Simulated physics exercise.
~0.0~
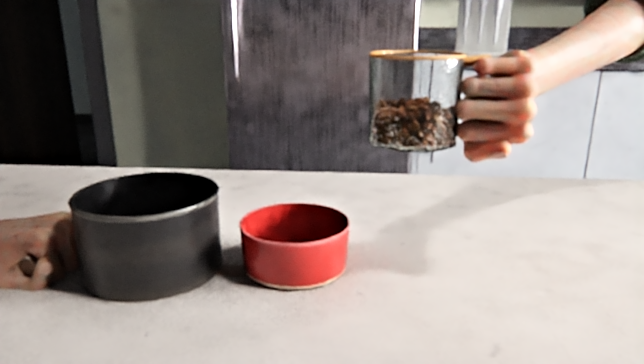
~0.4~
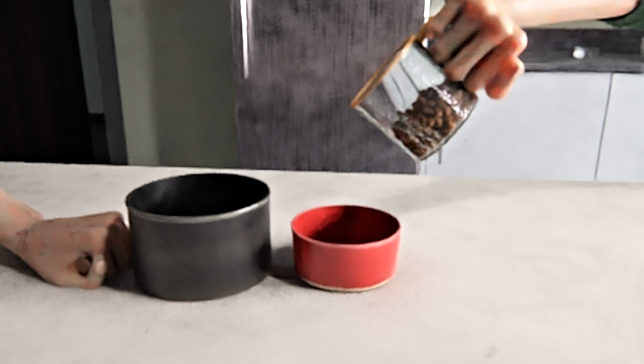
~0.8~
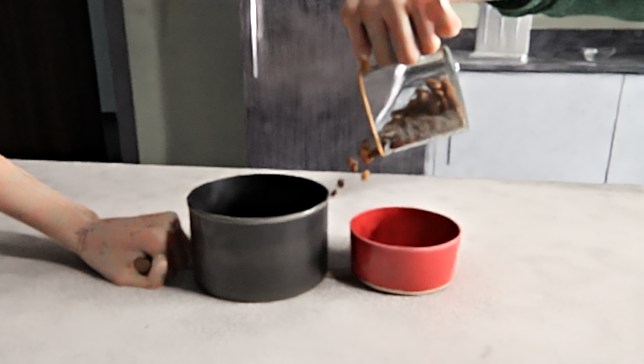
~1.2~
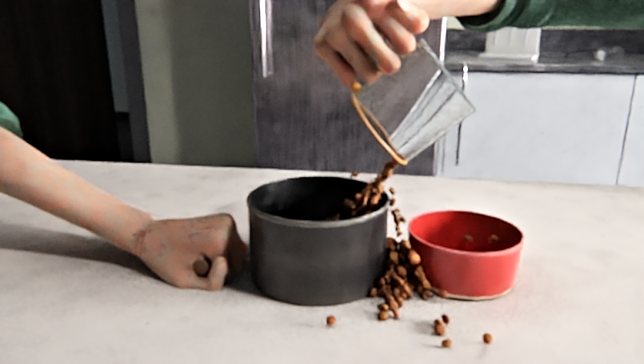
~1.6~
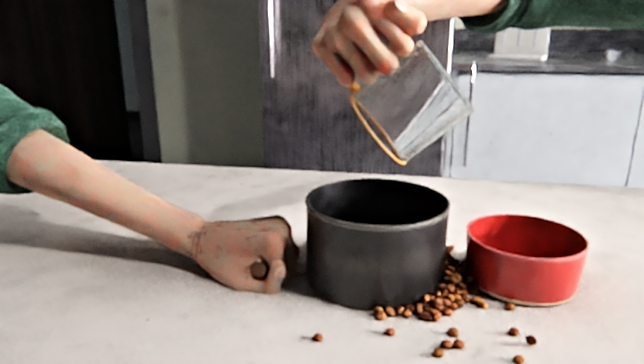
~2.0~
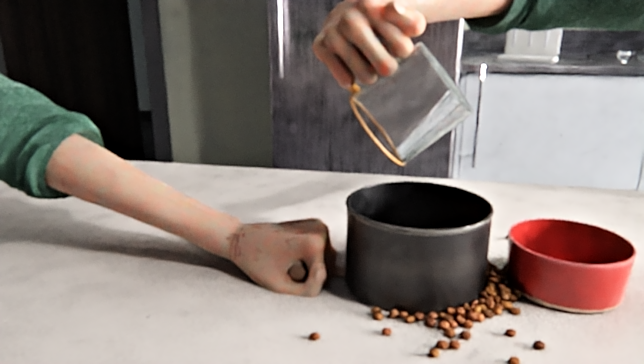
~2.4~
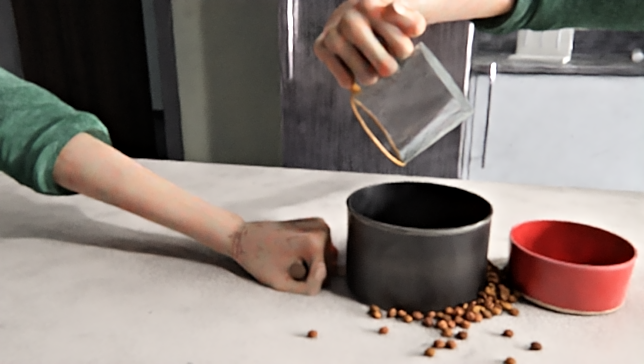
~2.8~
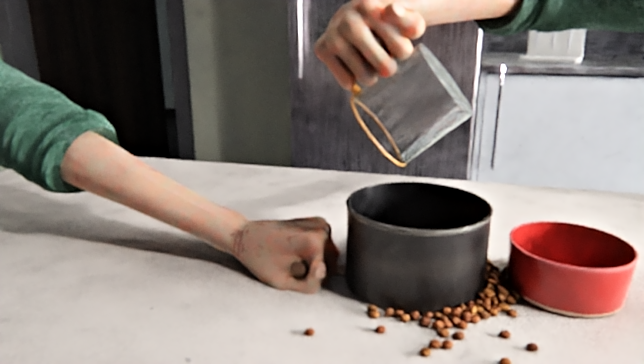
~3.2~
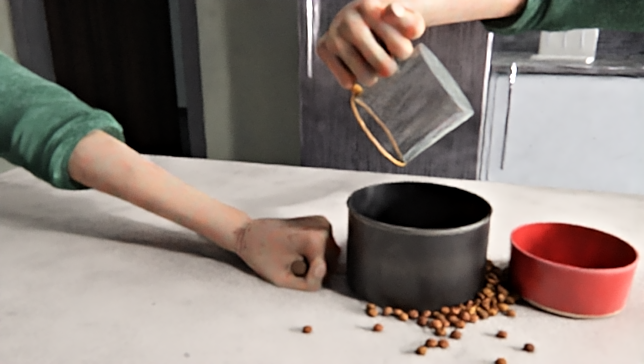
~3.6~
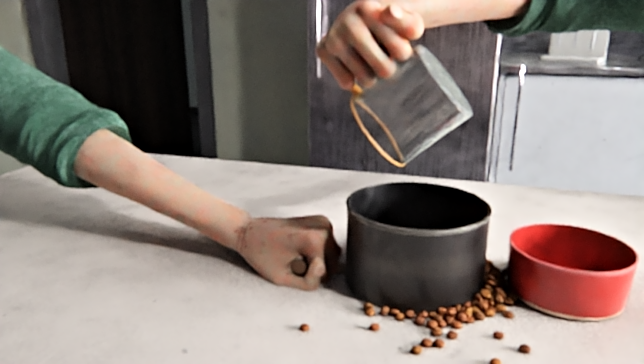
Brown kibble spilled across the pale counter as one hand tipped a clear cup while another pushed a black pot and a red dish to the right; some fell into the pot, but much ended up scattered outside, with the cup left empty.
